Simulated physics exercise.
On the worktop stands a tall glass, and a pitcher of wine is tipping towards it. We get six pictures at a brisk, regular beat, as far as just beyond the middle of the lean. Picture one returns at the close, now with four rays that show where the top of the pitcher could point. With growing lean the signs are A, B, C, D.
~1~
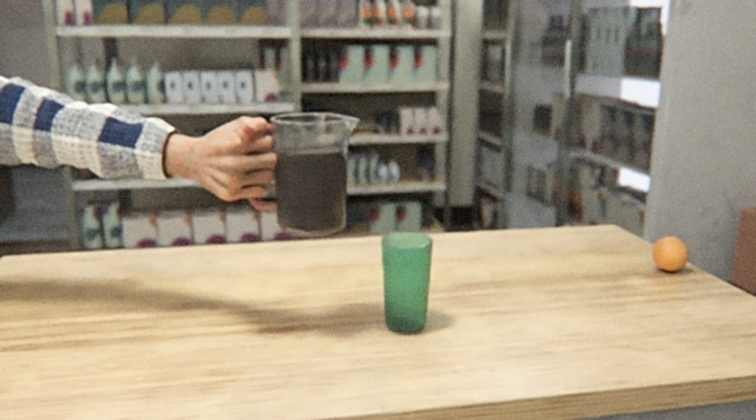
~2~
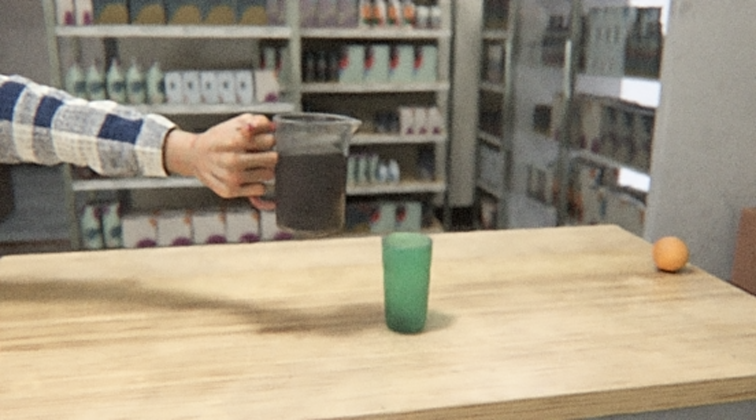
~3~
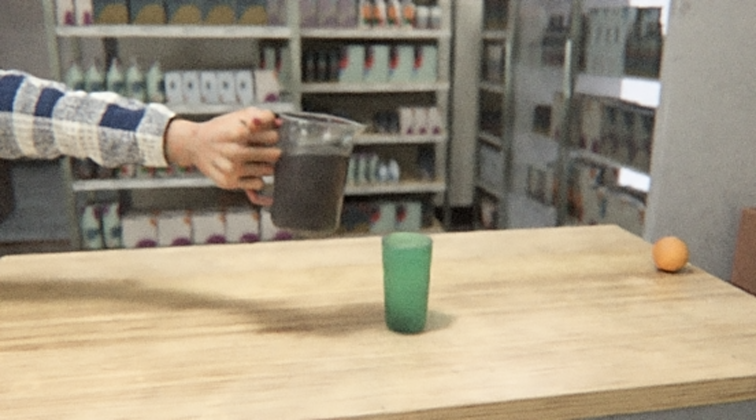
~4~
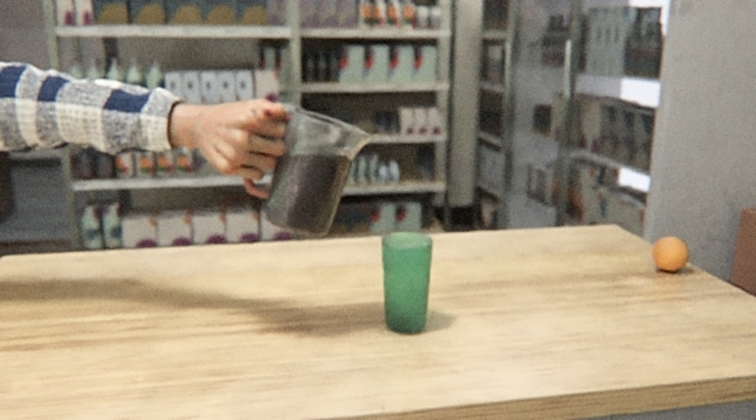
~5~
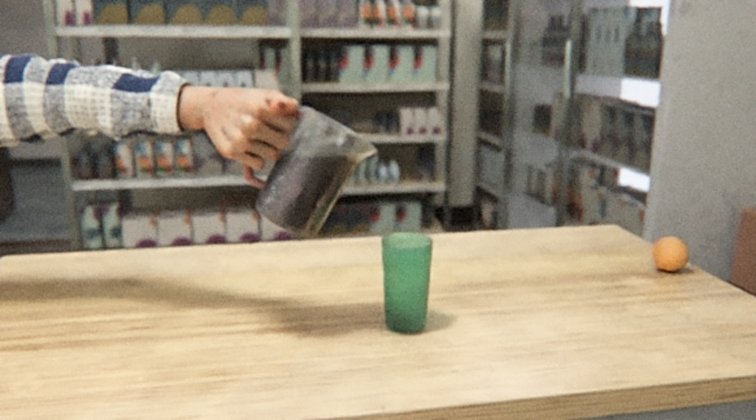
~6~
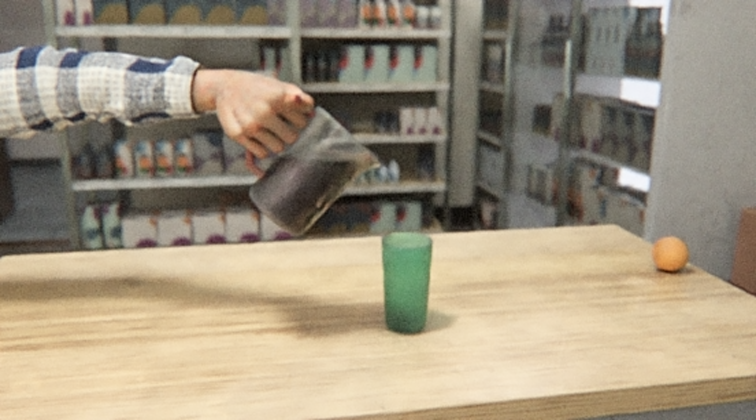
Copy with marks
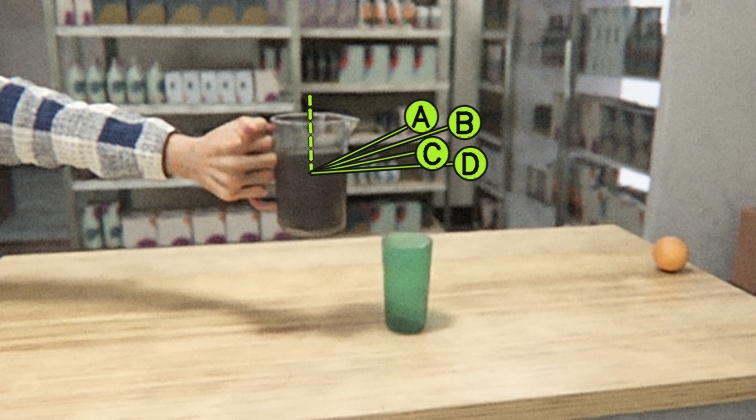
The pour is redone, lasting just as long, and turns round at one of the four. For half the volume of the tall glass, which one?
Use tilt A.
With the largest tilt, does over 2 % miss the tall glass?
Yes.
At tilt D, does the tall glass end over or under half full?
Over half.
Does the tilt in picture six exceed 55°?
No.
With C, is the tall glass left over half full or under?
Over.
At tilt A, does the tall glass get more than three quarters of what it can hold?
No, it does not.
On the marked copy, A at (406, 126); B at (448, 127); C at (414, 152); D at (453, 163).
If A is chosen, the tall glass ends with about 53 % of what it can hold.
If B is chosen, the tall glass ends with about 80 % of what it can hold.
If C is chosen, the tall glass ends with about 90 % of what it can hold; 11 % of the wine is spilt.
If D is chosen, the tall glass ends with about 93 % of what it can hold; 24 % of the wine is spilt.
